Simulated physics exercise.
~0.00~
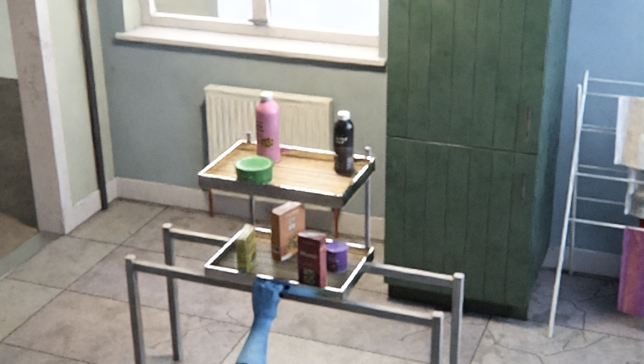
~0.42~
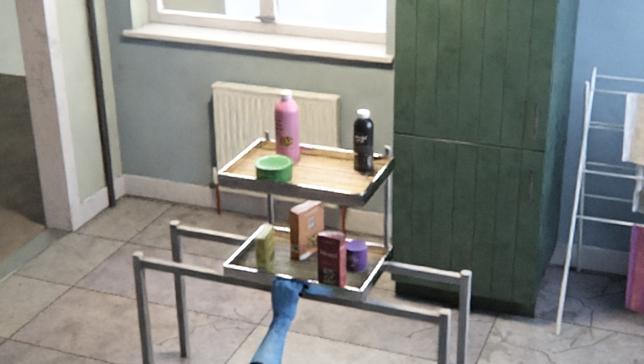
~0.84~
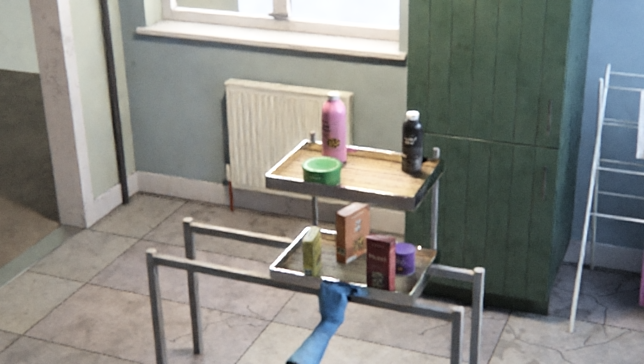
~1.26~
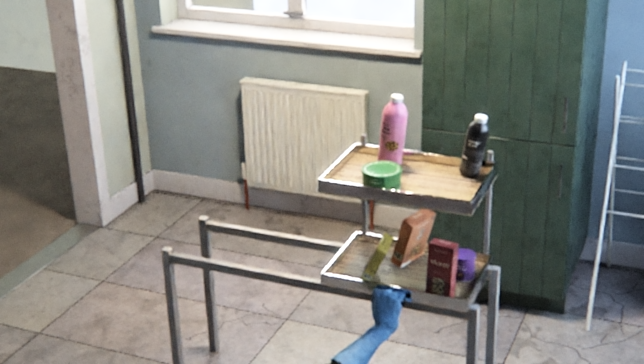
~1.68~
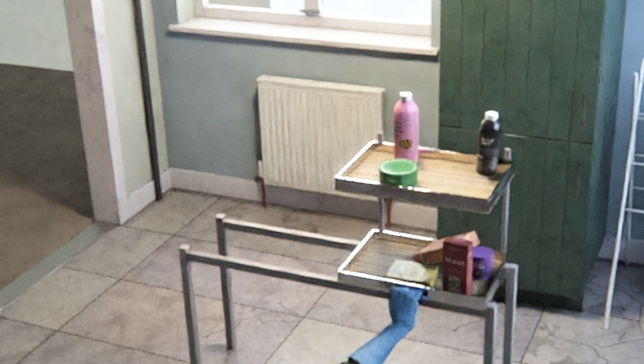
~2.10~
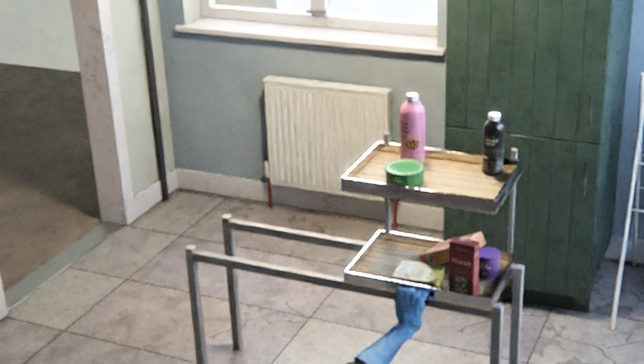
A two-level metal tray unit, resting on a grey frame in front of a radiator and a green cupboard, starts sliding to the right with a blue-gloved hand at its lower edge. The upper level carries a pink bottle, a green tub and a black bottle, while packets and a purple tin stand below. As the tray nears the right end of the frame, the yellow and orange packets tilt and the black bottle leans slightly. The two packets then topple onto their sides, while the black bottle settles upright. The tray comes to rest at the right, everything else still standing.
